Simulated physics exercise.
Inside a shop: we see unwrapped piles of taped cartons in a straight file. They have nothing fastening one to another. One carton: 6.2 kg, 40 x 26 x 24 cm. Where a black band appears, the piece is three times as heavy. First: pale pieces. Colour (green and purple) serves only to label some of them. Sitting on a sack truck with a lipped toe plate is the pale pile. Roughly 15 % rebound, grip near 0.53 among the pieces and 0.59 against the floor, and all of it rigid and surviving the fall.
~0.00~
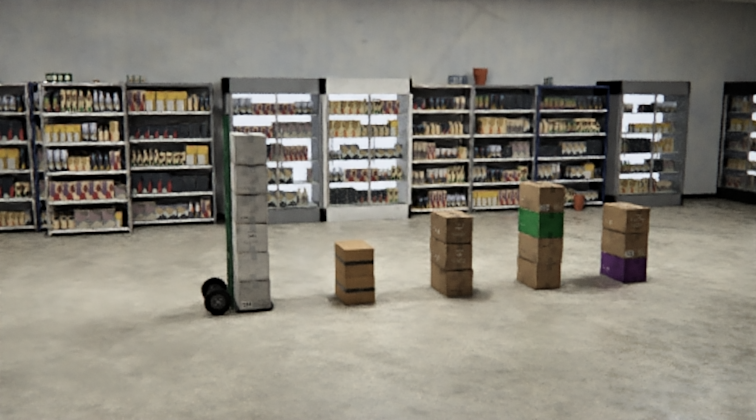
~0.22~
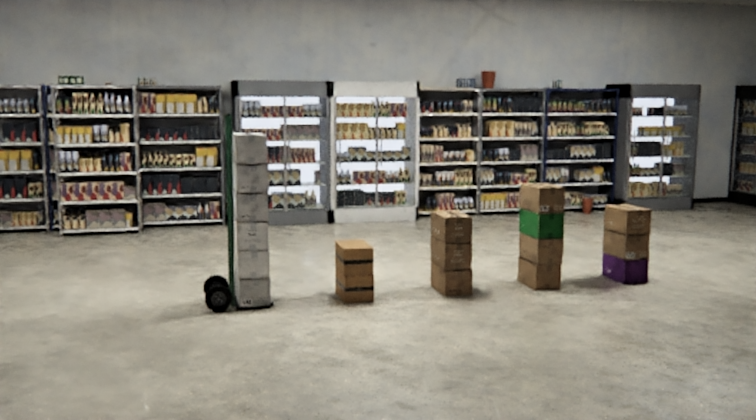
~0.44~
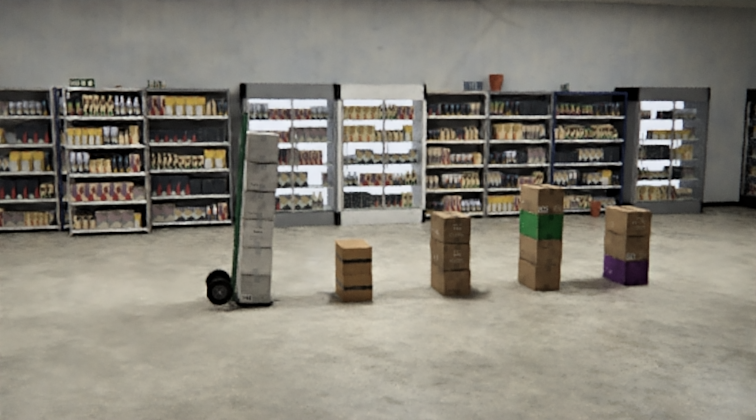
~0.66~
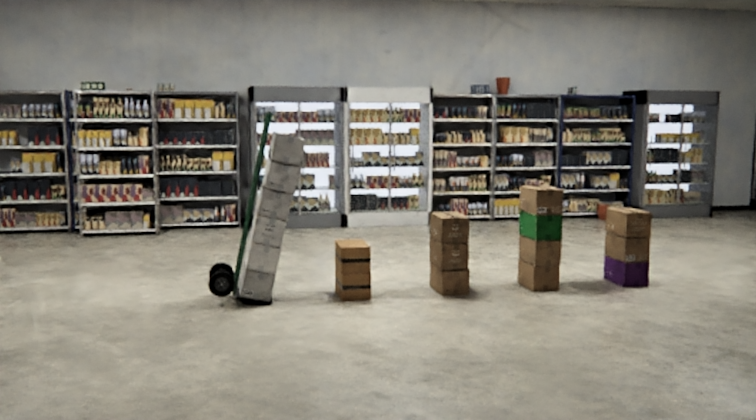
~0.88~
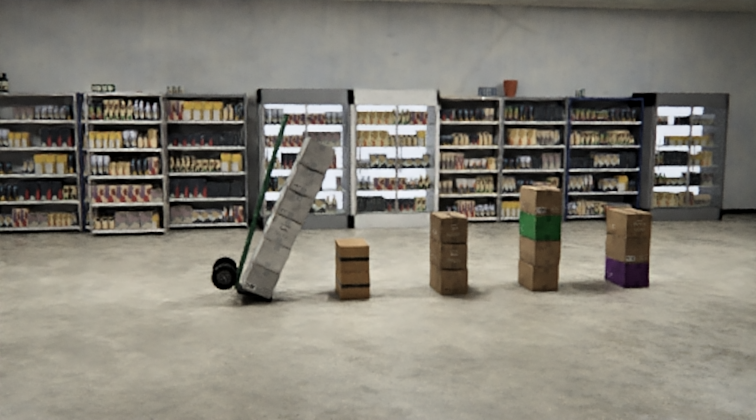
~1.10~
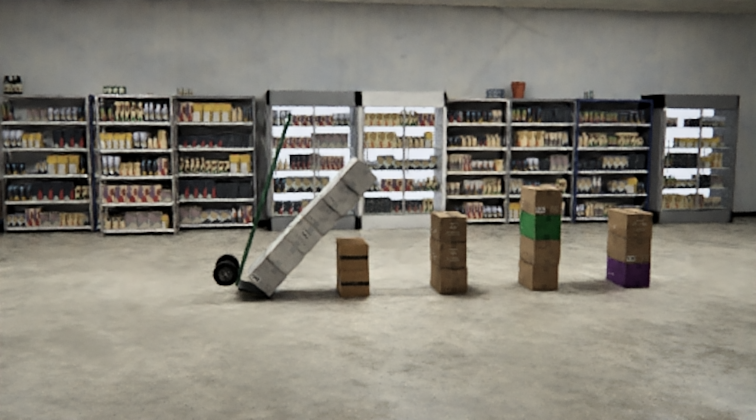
A tall pale stack of boxes on a green hand truck tilts steeply to the right.
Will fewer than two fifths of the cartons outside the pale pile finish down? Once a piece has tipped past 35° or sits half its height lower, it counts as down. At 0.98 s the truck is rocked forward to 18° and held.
Yes, under two fifths of them.
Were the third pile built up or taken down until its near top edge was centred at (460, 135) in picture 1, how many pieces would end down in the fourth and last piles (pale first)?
Fourth 0, last 0.
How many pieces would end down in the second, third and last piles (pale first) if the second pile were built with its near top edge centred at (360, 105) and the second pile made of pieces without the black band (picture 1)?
Result: Second pile 6, third pile 3, last pile 2.
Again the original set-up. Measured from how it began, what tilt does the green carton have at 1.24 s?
Tilt from start: Approx. 0 degrees.
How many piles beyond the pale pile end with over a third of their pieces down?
Summing them, I get 0 in all.
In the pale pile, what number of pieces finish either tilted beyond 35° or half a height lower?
Count: 6.
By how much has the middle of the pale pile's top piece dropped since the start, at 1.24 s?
About 60 cm.
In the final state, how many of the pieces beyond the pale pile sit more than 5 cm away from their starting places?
2 have shifted.
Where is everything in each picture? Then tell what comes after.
In the first picture (pixels give the middle of a visible side; the camera moves round a little), truck frame (228, 156) 0° forward; purple carton (612, 267); green carton (552, 226); none of the others has stirred.
In the second picture, truck frame (230, 155) 0° forward; green carton (551, 226).
In the third picture, truck frame (244, 152) 5° forward, top of the pale pile leaning 4°; green carton (551, 227); none of the others has stirred.
In the fourth picture, truck frame (263, 150) 12° forward, top of the pale pile leaning 14°; purple carton (614, 271); none of the others has stirred.
In the fifth picture, truck frame (277, 150) 17° forward, top of the pale pile leaning 25°; green carton (548, 228); none of the others has stirred.
In the sixth picture, truck frame (279, 149) 18° forward, top of the pale pile leaning 44°; green carton (548, 228); purple carton (615, 272); none of the others has stirred.
After 1.24 s, 6 of the pale pile down; none of the 12 other cartons down.
After 1.64 s, 6 of the pale pile down; none of the 12 other cartons down, 4 disturbed.
In the end (4.5 s), 6 of the pale pile down; none of the 12 other cartons down, 4 disturbed; purple carton unmoved; green carton unmoved. That is 0 per cent. From the last view, middles, purple carton near (628, 271), green carton near (540, 225).
